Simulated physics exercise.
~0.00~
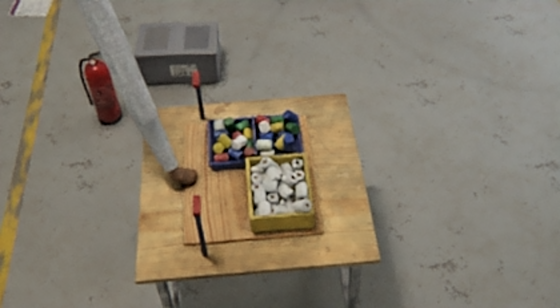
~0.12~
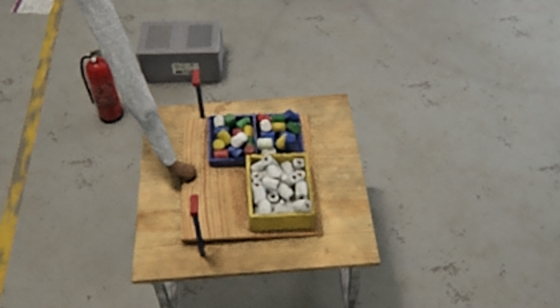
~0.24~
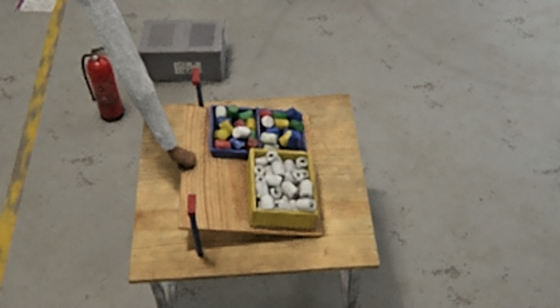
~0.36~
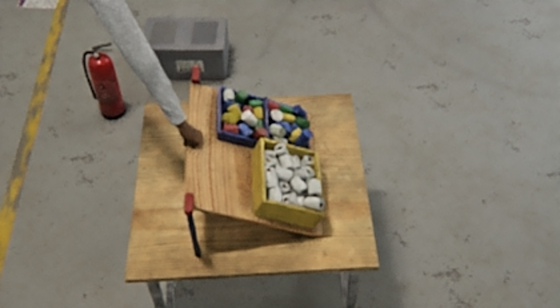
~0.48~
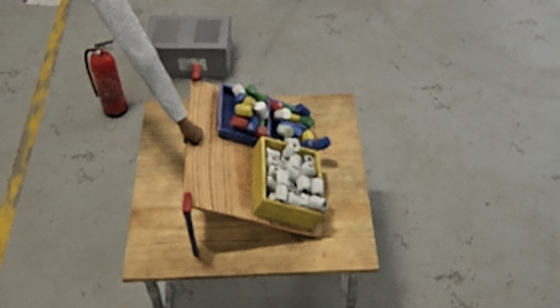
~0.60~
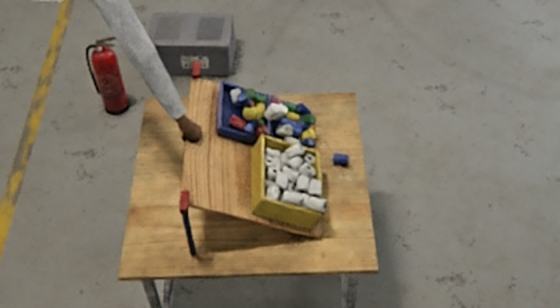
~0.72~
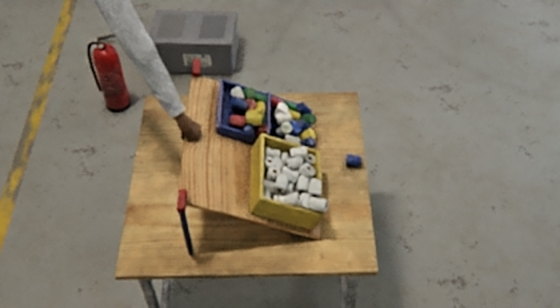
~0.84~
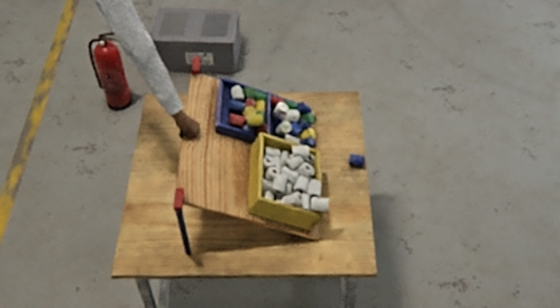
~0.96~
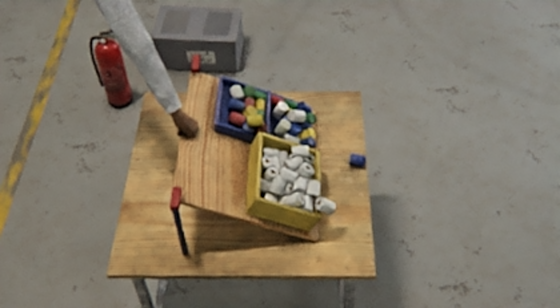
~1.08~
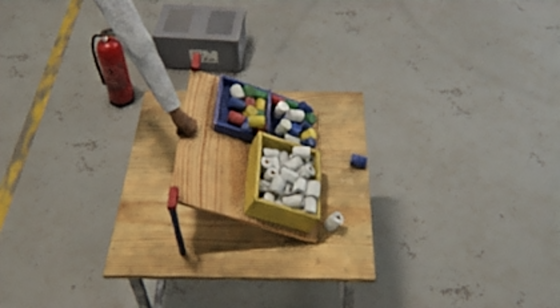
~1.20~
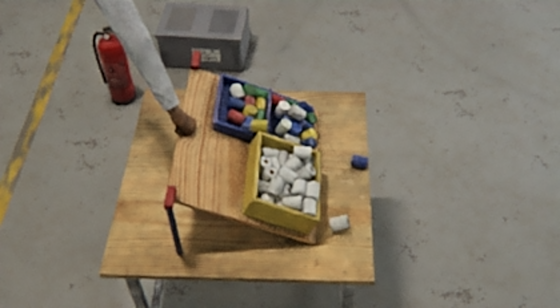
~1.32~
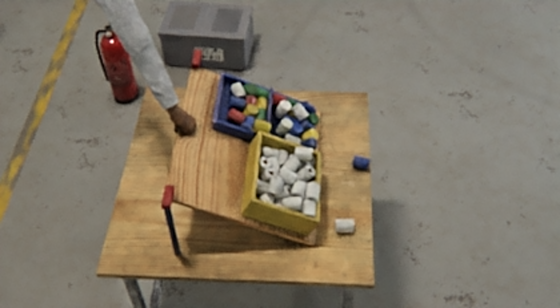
At first, a board lies flat on a wooden table, carrying a blue box of colourful jars and a yellow box of white rolls, while a hand rests at its left edge. The arm then lifts that edge, tilting the board and both fixed boxes toward the right until it stops, propped at a slant. The jars shift inside the blue box, and a blue one tumbles out and comes to rest on its side on the table. Later, a white roll slips over the yellow box's edge and lands nearby. By the end, the hand still holds the tilted board, with most pieces inside.
